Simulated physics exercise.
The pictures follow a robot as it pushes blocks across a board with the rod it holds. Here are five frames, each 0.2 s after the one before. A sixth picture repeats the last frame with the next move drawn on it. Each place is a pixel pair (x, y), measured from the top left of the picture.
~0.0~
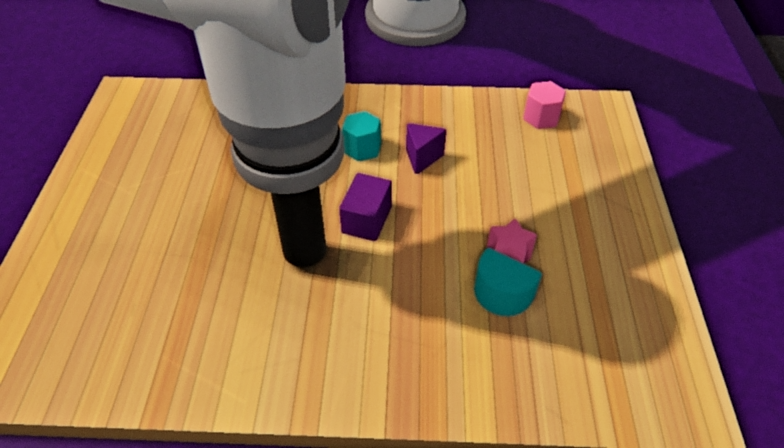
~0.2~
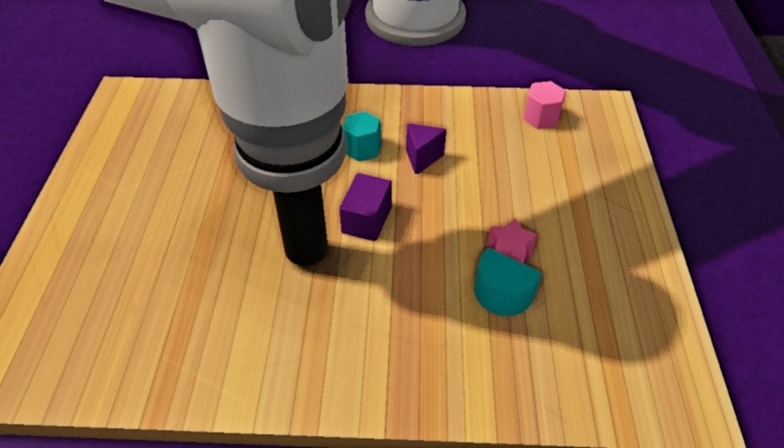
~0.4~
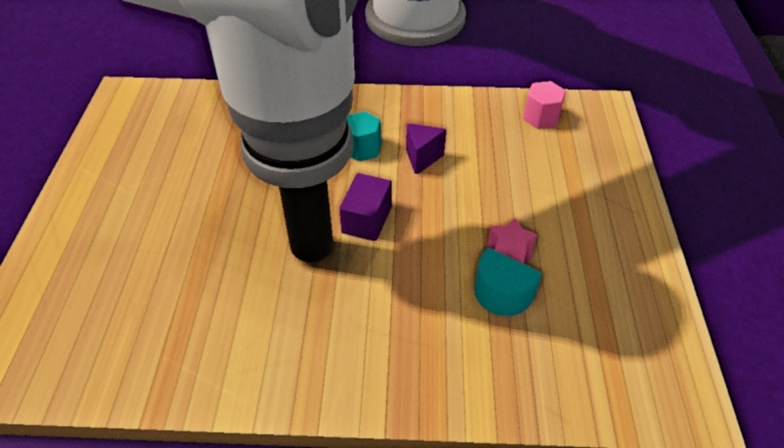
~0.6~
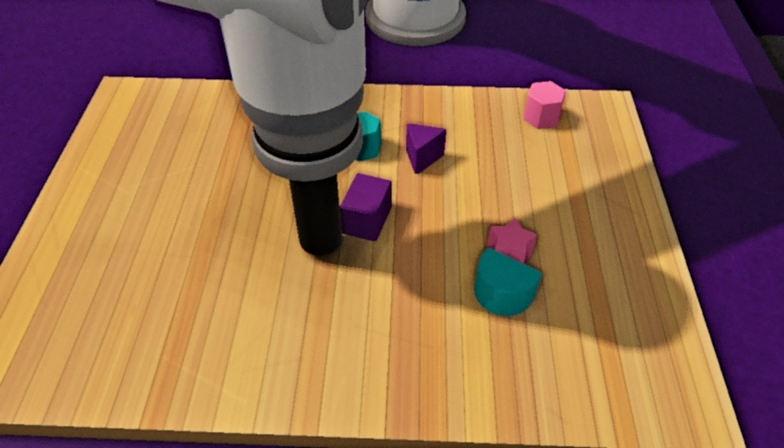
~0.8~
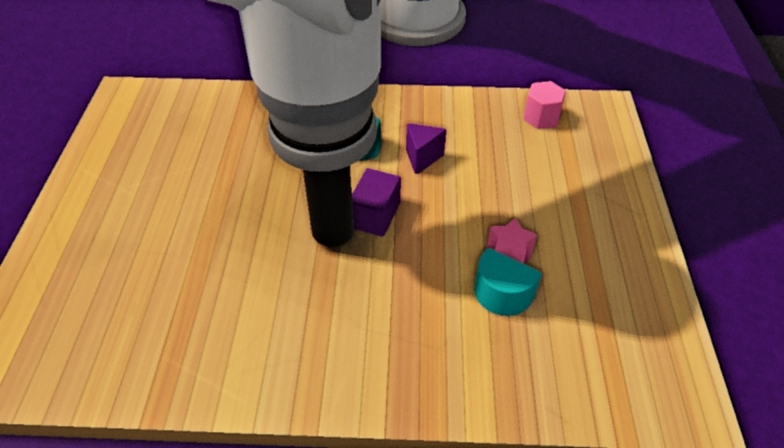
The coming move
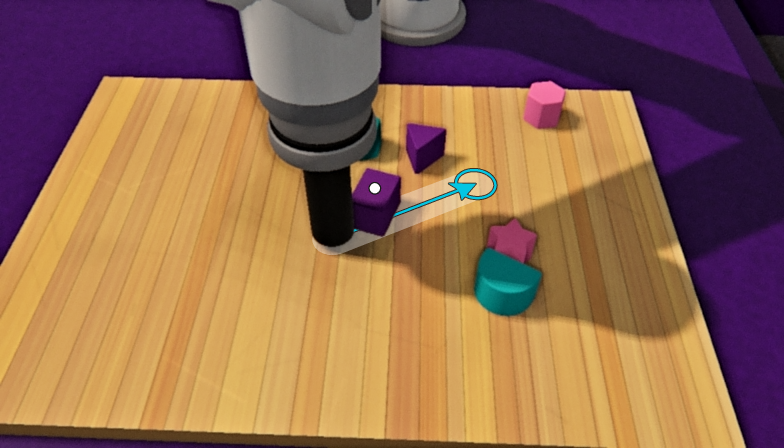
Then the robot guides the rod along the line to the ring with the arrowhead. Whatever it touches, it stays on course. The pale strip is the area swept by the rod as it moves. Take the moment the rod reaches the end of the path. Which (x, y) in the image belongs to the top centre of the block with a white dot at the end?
The middle of its upper face should be somewhere near (467, 132).
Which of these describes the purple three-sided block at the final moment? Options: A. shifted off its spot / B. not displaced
A (shifted off its spot)
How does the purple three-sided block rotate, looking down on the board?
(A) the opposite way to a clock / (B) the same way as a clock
A - the opposite way to a clock.
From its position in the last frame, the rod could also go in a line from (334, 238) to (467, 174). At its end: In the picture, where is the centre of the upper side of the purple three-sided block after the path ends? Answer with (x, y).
I'd say the purple three-sided block ends with its top centre at (437, 119).
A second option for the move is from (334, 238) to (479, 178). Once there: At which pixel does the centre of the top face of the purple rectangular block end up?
Most likely (481, 124).
Drawn move, from (334, 238) directly to (476, 184); the dot is on the purple rectangular block.
The first path, step by step. One third of the way, rod at (384, 211); purple rectangular block at (419, 165), turned 15° anticlockwise.
Two thirds of the way, rod at (433, 193); purple rectangular block at (452, 144), turned 45° anticlockwise; purple three-sided block at (429, 114), turned 35° anticlockwise.
At the end, rod at (477, 176); purple rectangular block at (468, 132), turned 110° anticlockwise; purple three-sided block at (428, 113), turned 40° anticlockwise; pink star still.
